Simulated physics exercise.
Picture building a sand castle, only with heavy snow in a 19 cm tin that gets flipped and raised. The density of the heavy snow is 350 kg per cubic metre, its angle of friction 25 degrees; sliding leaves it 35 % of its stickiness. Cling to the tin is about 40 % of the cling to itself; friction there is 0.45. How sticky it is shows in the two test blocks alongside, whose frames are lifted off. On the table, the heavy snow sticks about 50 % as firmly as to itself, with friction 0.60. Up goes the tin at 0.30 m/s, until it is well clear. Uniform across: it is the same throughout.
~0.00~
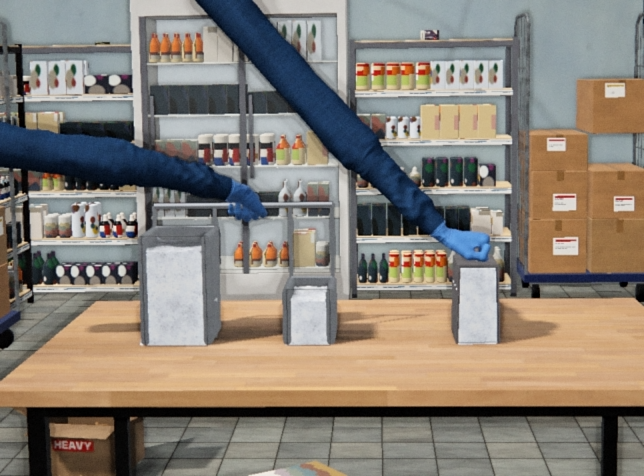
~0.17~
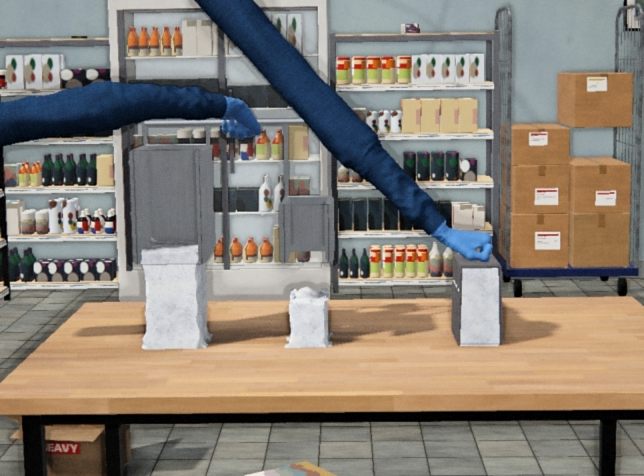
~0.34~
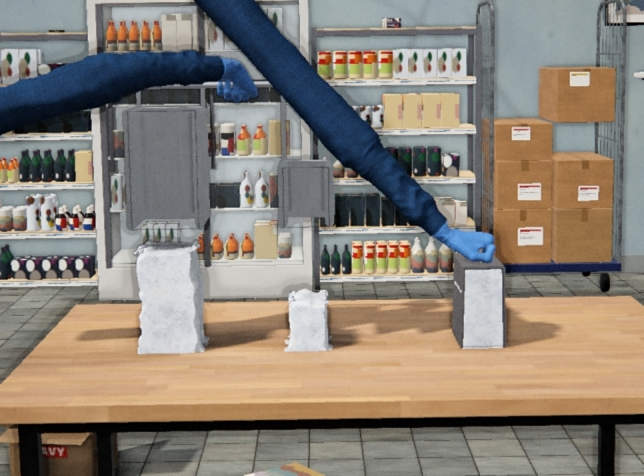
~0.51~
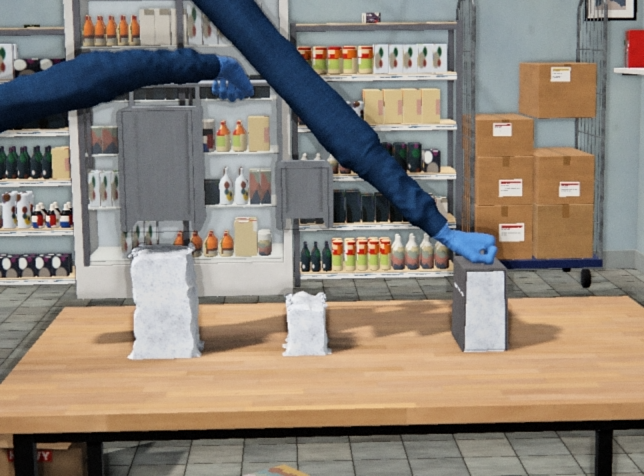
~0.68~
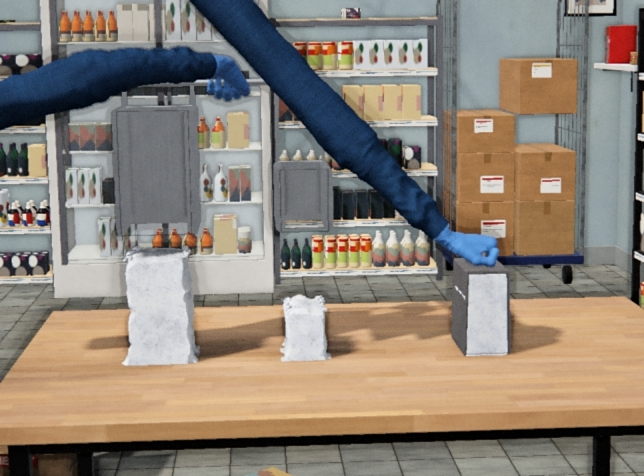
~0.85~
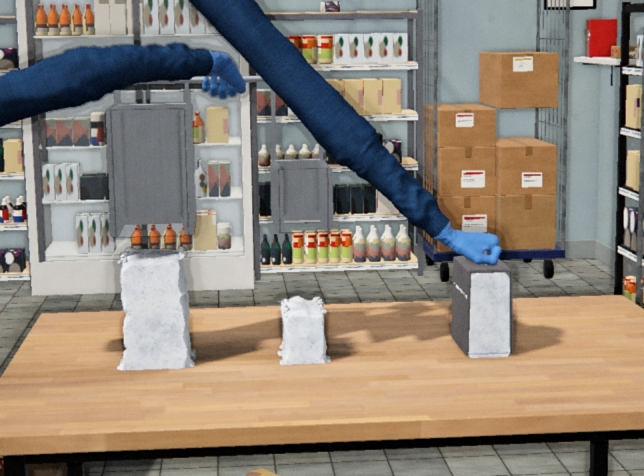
A blue-sleeved arm lifts two gray covers off white blocks while another grips a third.
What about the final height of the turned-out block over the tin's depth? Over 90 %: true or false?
True.
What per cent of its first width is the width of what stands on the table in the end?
90 %.
After 1.15 s, the tin is up by 9.0 cm.
After 1.51 s, the tin is up by 20 cm; what stands on the table is 99 % of the tin's depth.
After 1.87 s, the tin is up by 30 cm; what stands on the table is 99 % of the tin's depth.
After 2.23 s, the tin is up by 31 cm; what stands on the table is 99 % of the tin's depth.
After 2.33 s, at the end, the tin is up by 31 cm; what stands on the table is 99 % of the tin's depth.
